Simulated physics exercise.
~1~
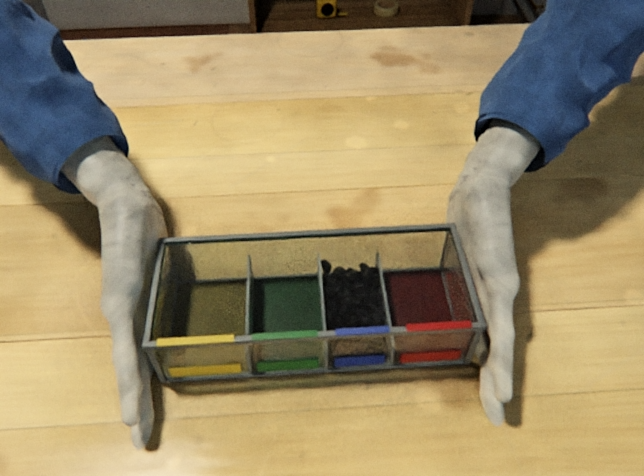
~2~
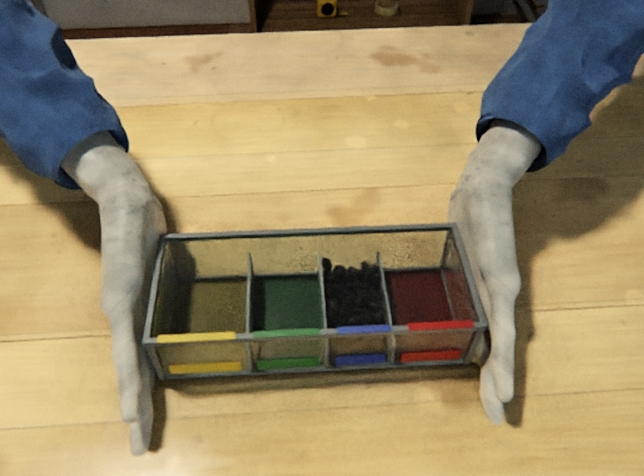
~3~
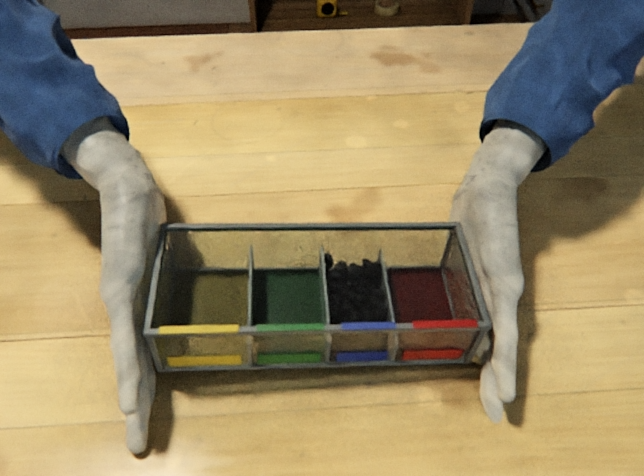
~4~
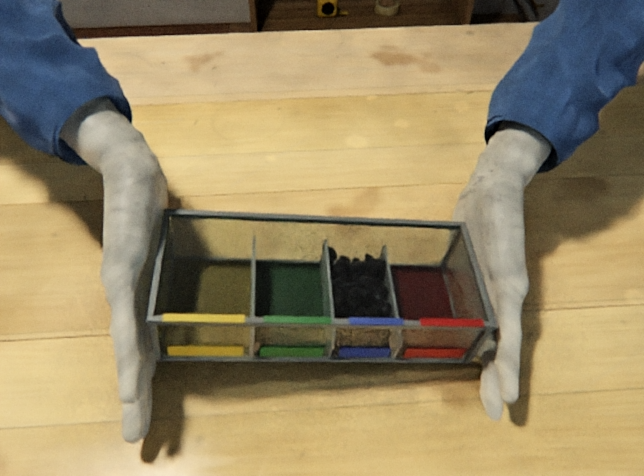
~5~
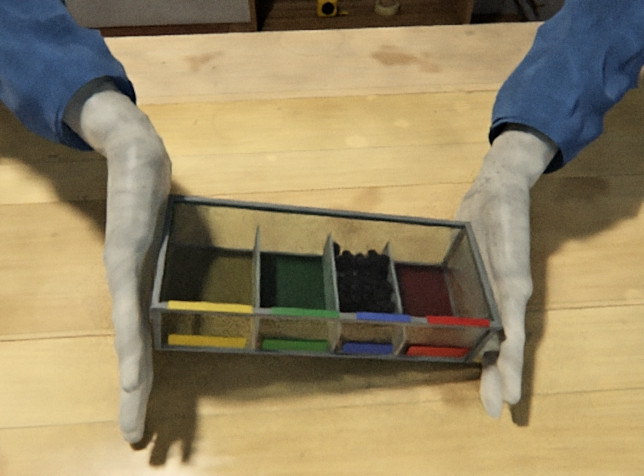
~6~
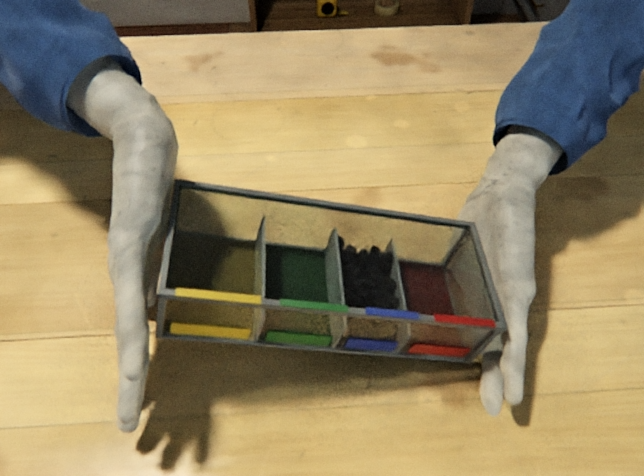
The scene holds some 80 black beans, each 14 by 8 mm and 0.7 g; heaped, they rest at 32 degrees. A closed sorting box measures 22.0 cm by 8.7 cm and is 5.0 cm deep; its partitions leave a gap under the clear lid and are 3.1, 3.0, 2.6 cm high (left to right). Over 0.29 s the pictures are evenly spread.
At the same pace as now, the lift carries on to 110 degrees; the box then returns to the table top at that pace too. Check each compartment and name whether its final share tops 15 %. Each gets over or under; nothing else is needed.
Red ends over. Blue ends under. Green ends under. Yellow ends under.
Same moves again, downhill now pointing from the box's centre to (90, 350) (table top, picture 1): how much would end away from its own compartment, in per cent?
100 %.
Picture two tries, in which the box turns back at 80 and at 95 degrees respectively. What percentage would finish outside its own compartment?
35 % and 80 %.
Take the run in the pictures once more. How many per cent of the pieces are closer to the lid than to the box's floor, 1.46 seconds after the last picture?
Something like 80 percent of the pieces.
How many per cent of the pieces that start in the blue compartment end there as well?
I'd estimate about 0 %.
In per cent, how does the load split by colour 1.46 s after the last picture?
Red = 85, blue = 15, green = 0, yellow = 0 (percent).
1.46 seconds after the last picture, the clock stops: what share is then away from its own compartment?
Value: Close to 85 %.
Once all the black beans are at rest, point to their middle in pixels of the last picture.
Look around (435, 311) in the last picture.
Then, 1.46 s after the last picture, tilt 110 degrees; red 85 %, blue 15 %.
Then, 2.43 s after the last picture, tilt 50 degrees; red 100 %.
Then, 3.39 s after the last picture, tilt 0 degrees; red 100 %.
In the end, red 100 %, blue 0 %, green 0 %, yellow 0 %.
